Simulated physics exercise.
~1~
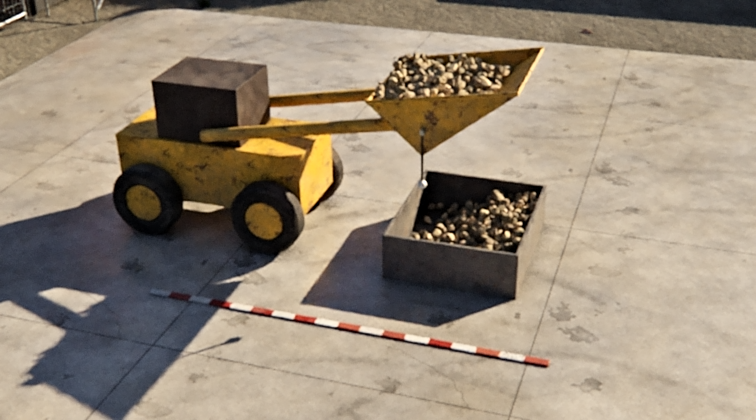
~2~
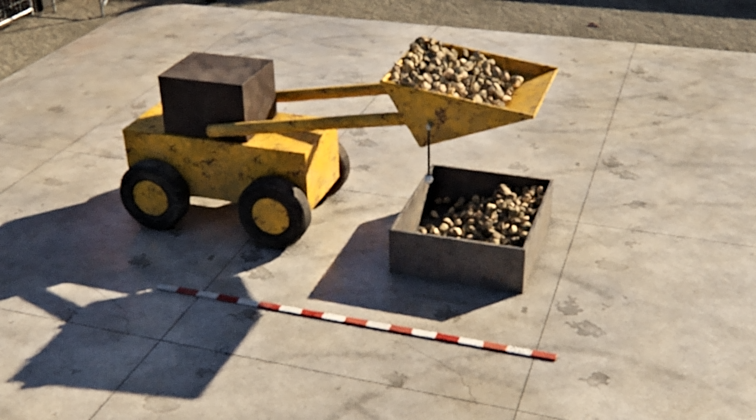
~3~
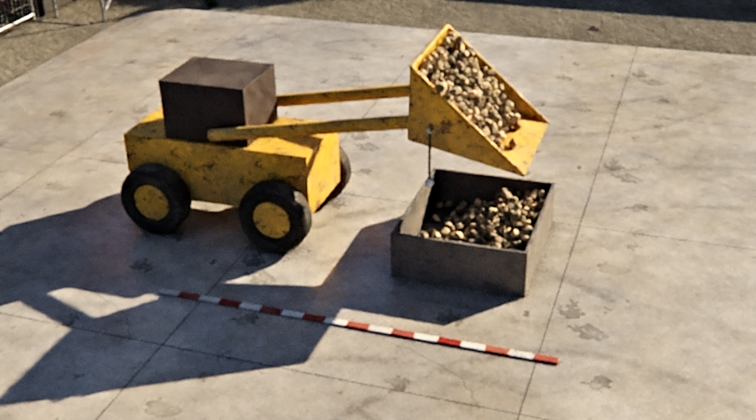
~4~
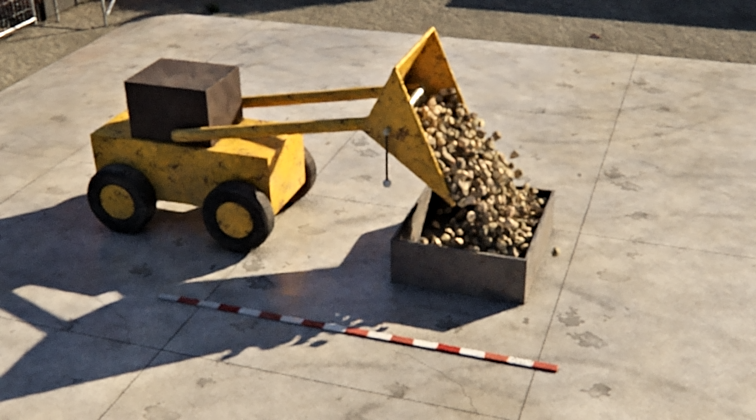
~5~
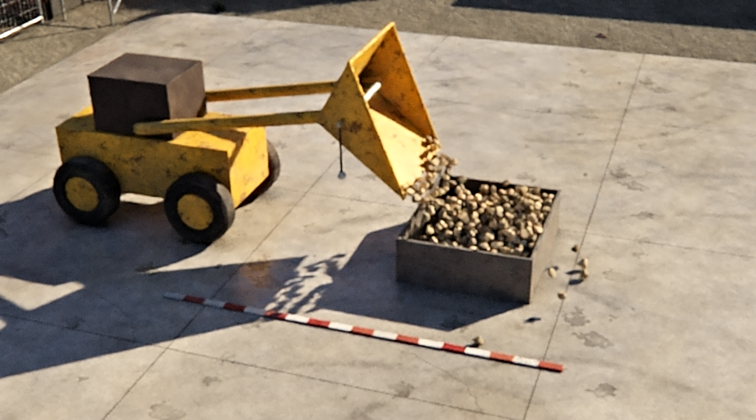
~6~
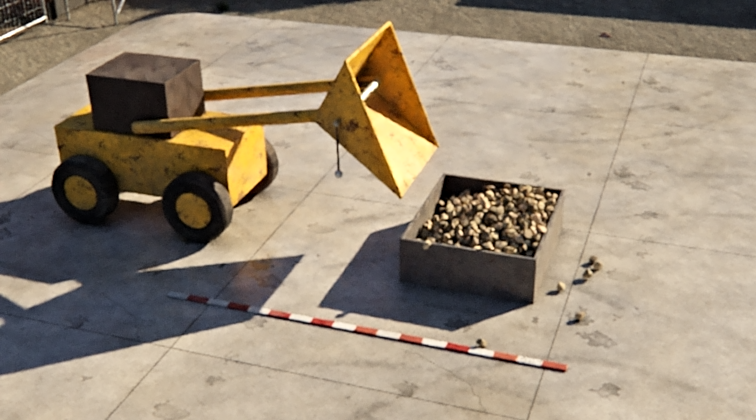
At the start, a small yellow loader with a dark block on top holds a bucket full of crushed rock above a low grey bin that already contains a heap of stones. The bucket begins to tilt forward, its load still inside while its lip swings down toward the bin. As it steepens, the rock pours out in a thick stream, and the loader rolls back to the left. The last stones slide off the lip, and a few tumble onto the concrete. It ends with the bucket empty and still tipped, the bin well filled, and a few stray stones lying nearby.
